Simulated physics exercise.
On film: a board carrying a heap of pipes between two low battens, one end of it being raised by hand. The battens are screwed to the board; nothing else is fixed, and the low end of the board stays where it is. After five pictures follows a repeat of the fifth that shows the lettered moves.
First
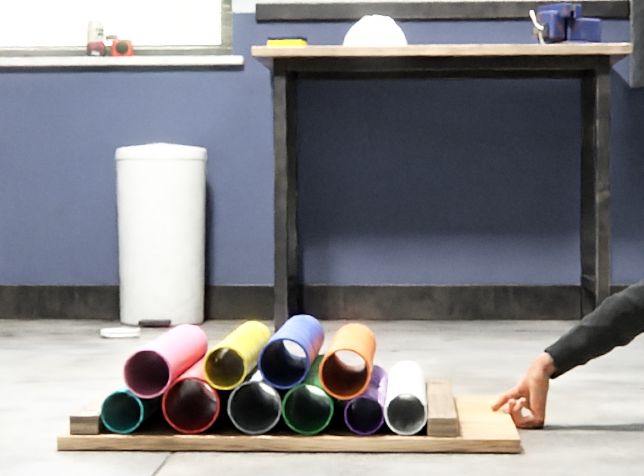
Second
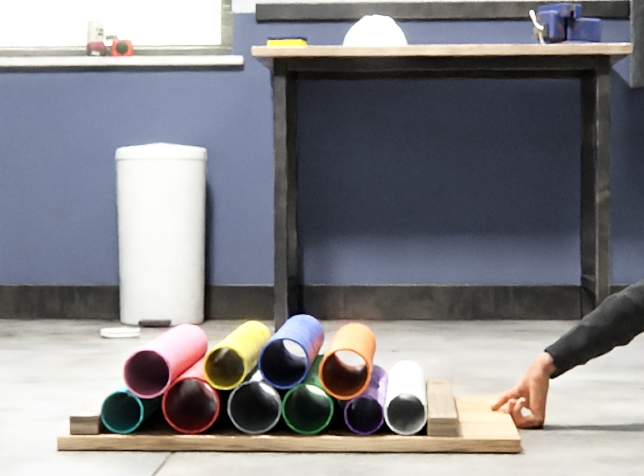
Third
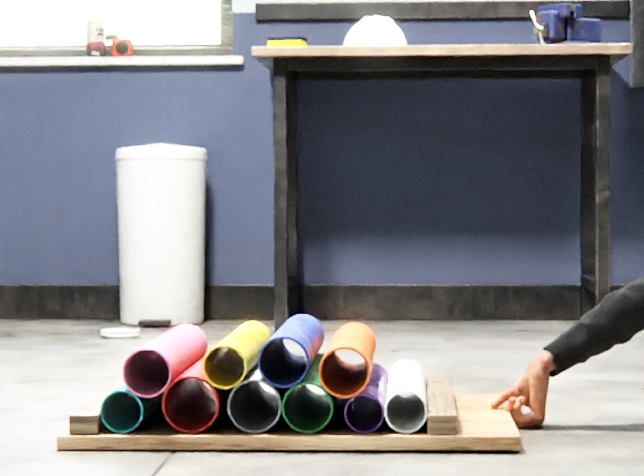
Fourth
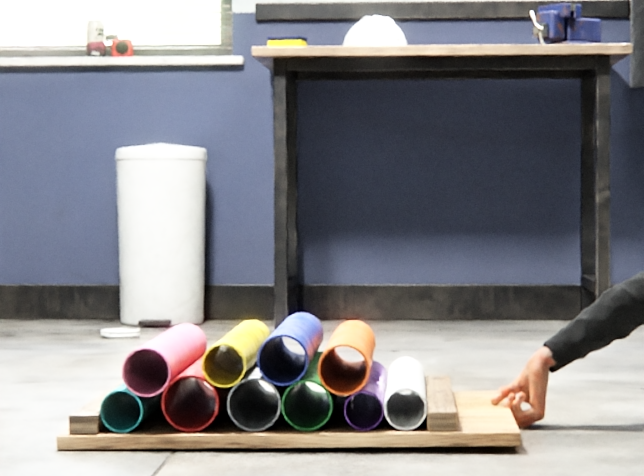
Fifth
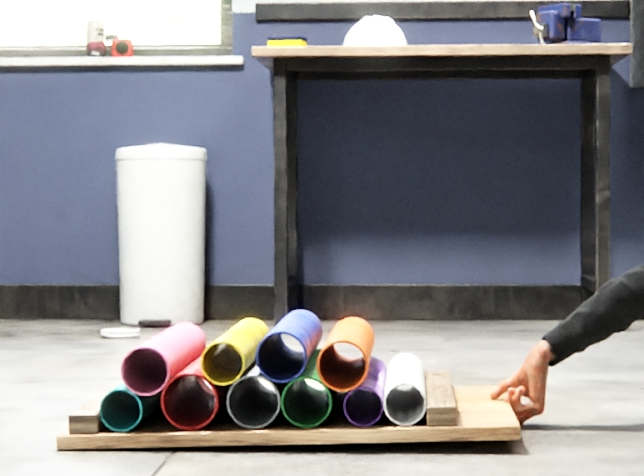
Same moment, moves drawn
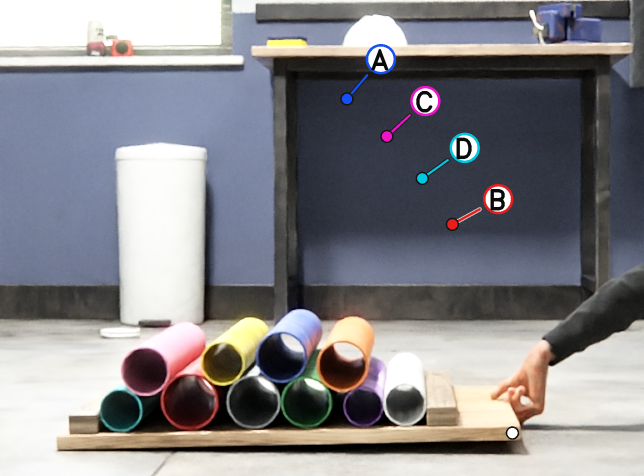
In a room with a blue wall, a stack of colourful pipes sat on a wooden board on the floor, and a hand at the right slowly lifted that end very slightly.
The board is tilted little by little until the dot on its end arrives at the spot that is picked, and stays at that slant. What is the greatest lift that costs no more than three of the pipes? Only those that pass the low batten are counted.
Up to D.
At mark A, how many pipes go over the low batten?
The count is four.
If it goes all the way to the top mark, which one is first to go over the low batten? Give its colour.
First is the pink one.
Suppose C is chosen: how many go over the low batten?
The count is four.
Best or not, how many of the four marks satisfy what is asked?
The number is two.
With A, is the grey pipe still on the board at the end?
The grey pipe: Yes.
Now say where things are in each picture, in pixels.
In the first picture, pink pipe (147, 373); yellow pipe (225, 367); blue pipe (284, 363).
In the second picture, blue pipe (284, 363); board (298, 412).
In the third picture, board (298, 411); purple pipe (365, 413); white pipe (406, 411); yellow pipe (224, 367).
In the fourth picture, board (298, 408); turquoise pipe (121, 411); red pipe (190, 403).
In the fifth picture, board (298, 406); turquoise pipe (121, 410); red pipe (190, 401).
On the copy, A at (347, 99); B at (452, 224); C at (387, 137); D at (422, 178); the white dot at (512, 433).
On D. First, board at 20°.
Then, board at 36°.
Finally, board at 36°, three over the low batten (pink, yellow, blue).
By contrast, A four over the low batten (orange, pink, yellow, blue); B one over the low batten (pink); C four over the low batten (orange, pink, yellow, blue).
